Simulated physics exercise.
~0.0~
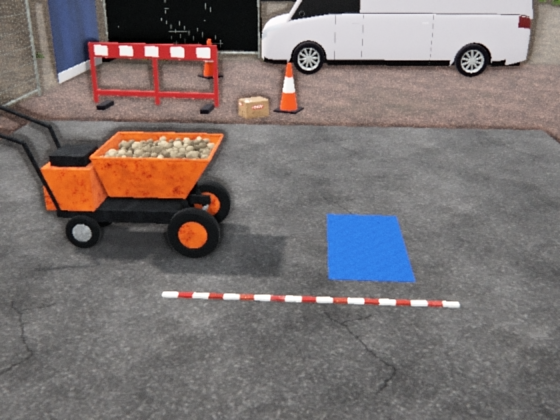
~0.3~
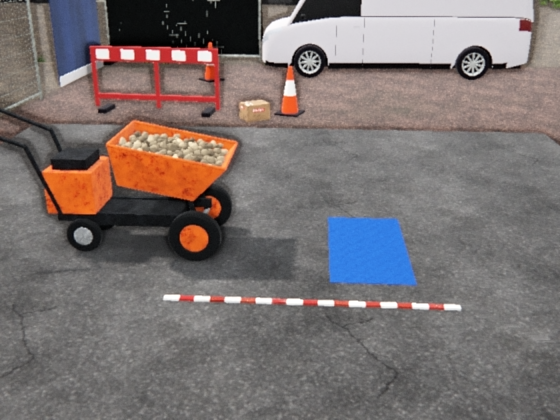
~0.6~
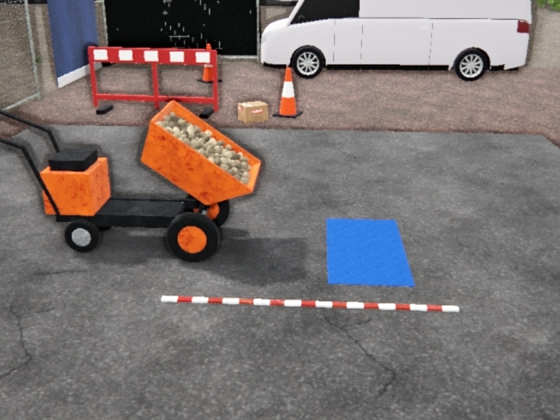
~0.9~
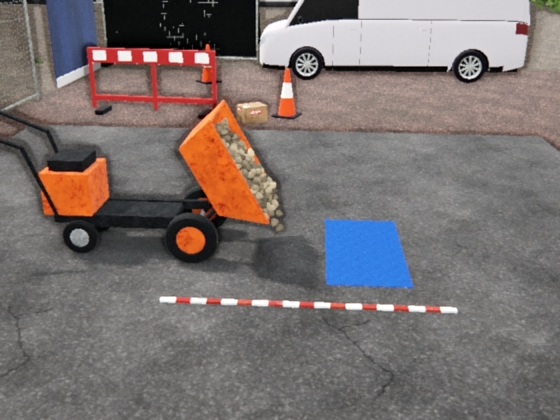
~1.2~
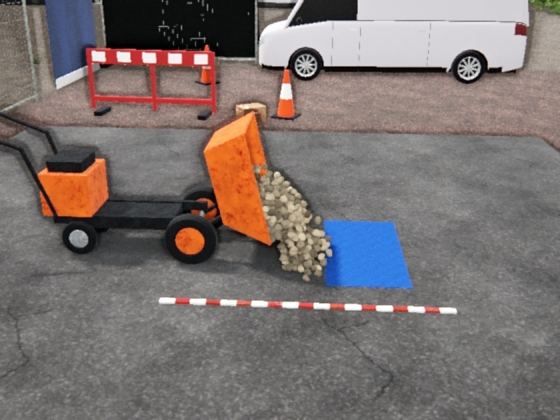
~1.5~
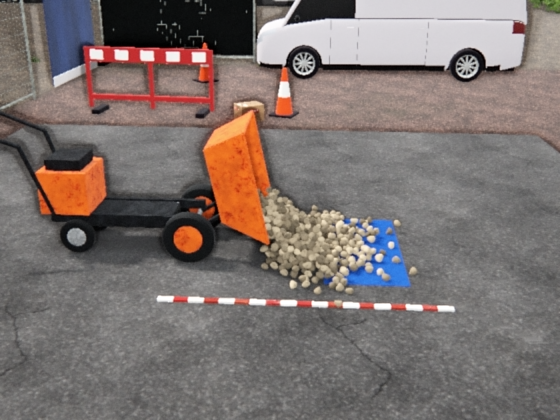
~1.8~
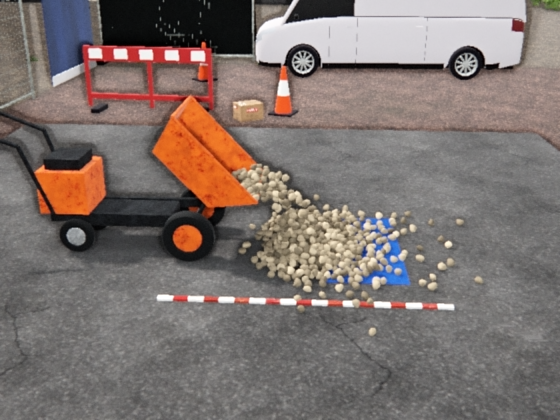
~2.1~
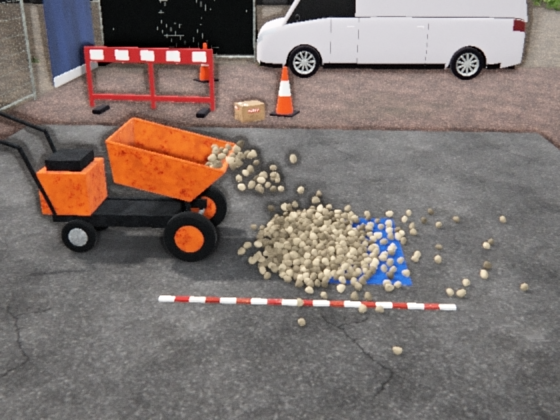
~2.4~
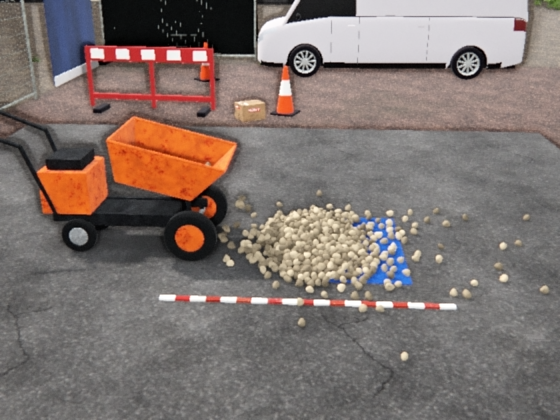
An orange motor barrow with black wheels and handles stands at the left of a grey paved yard, seen from above at a slight sway, its skip full of pale, rounded stones. A blue sheet lies to its right behind a red and white striped strip, with a barrier, cone, small box and white van behind. The skip tips steeply forward to the right, and the stones pour out, spreading partly over the sheet. It then swings back to a slight tilt, dropping more stones. Most lie heaped short of the sheet, some cover it, and a few are scattered beyond.
